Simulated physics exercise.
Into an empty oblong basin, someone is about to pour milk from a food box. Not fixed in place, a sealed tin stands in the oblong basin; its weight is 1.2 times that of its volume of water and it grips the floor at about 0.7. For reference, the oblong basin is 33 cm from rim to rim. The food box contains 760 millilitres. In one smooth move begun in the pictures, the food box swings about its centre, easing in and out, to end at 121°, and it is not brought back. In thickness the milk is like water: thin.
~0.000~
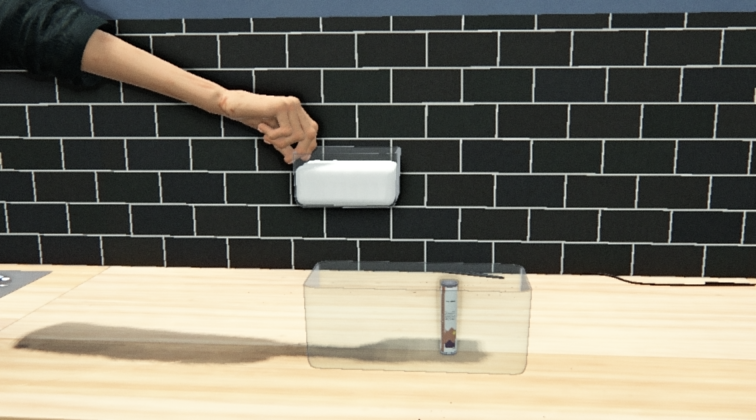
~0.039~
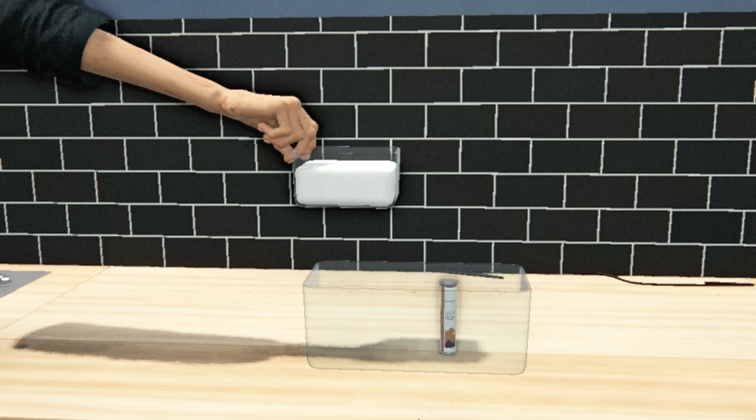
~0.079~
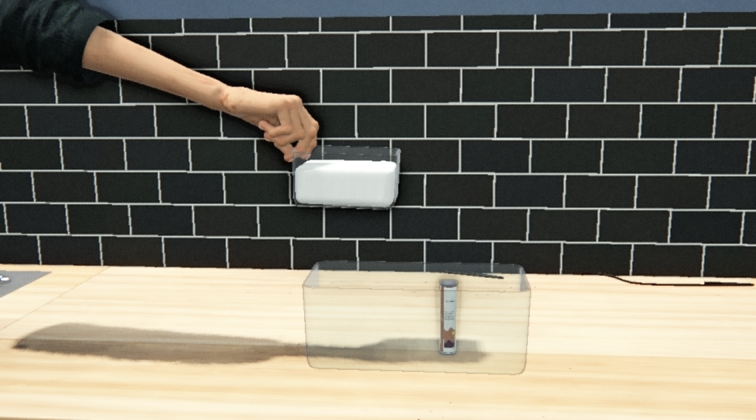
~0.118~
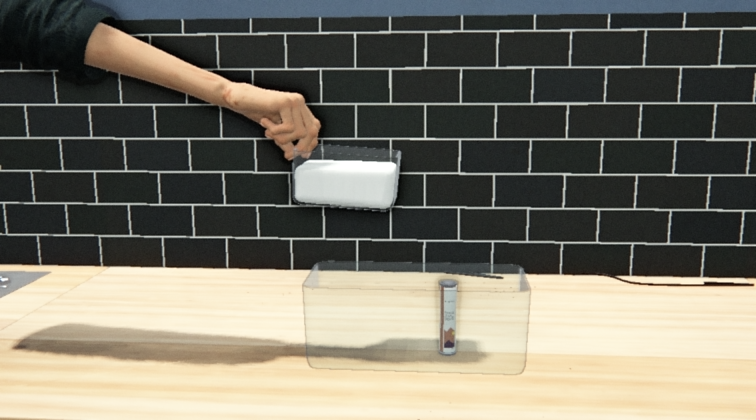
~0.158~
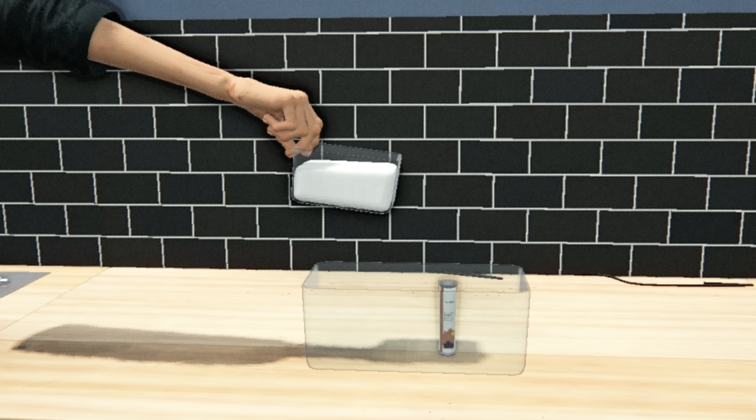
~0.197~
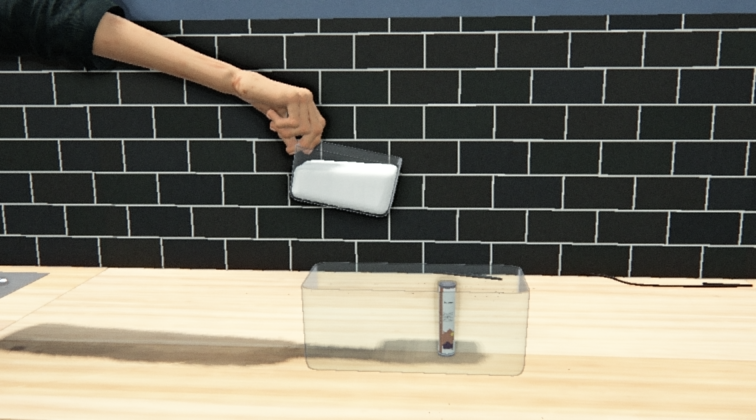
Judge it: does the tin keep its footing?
Yes, it keeps its footing.
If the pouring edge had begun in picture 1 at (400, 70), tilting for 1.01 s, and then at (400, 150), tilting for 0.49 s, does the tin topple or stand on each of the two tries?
Run one: It does not tip. Run two: It tumbles.
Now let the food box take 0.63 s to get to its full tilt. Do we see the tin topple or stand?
Then it keeps standing.
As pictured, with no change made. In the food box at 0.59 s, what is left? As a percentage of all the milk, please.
Roughly 46 percent.
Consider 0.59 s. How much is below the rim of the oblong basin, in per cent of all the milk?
Some 12 per cent.
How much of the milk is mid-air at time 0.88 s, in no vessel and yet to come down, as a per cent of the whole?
Estimated airborne part: Roughly 7 per cent.
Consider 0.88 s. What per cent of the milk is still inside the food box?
Near 5 percent, more or less.
Then, 0.59 s in, the tilt is 76° and 45 per cent is still to pour; the tin stands where it began.
Then, 0.88 s in, the tilt is 116° and 5 per cent is still to pour; the tin stands 1 cm from where it began.
Then, 1.18 s in, the tilt is 121° and 0 per cent is still to pour; the tin stands 1 cm from where it began.
Then, 1.51 s in, the tilt is 121° and 0 per cent is still to pour; the tin stands where it began.
Finally, the tin stands where it began.
